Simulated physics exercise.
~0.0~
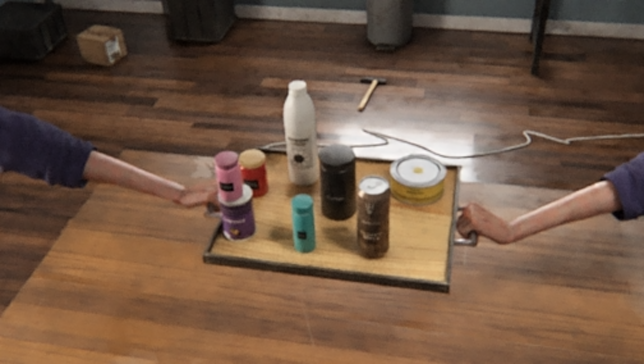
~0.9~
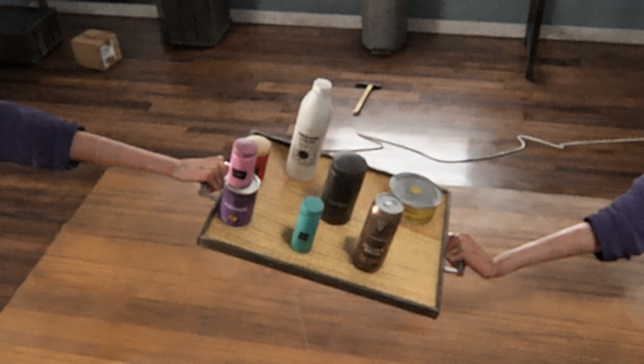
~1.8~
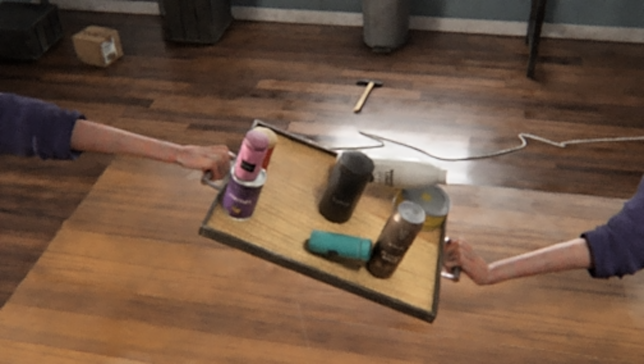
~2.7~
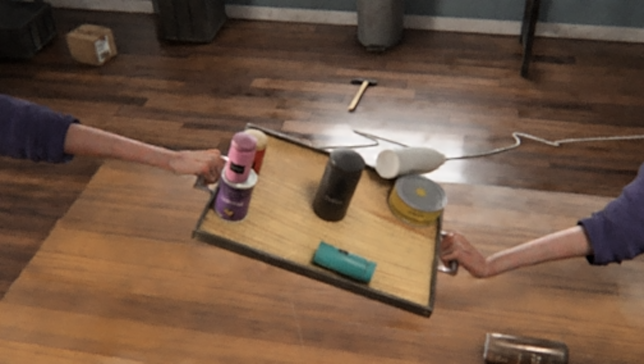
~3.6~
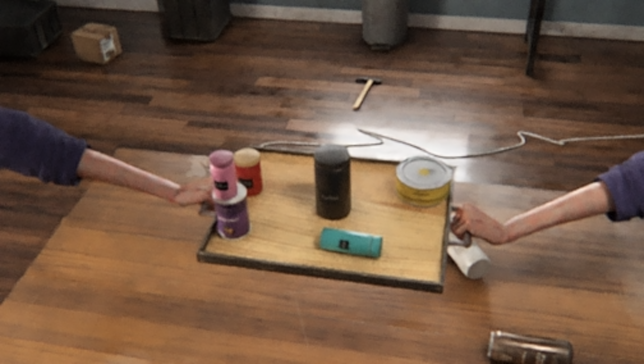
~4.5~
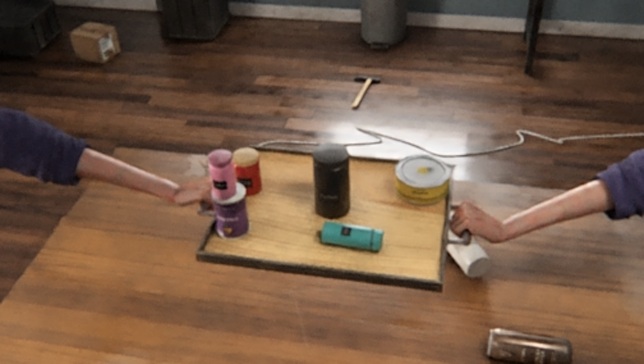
Two hands tilt a tray rightward and level it, toppling three containers, two falling off.
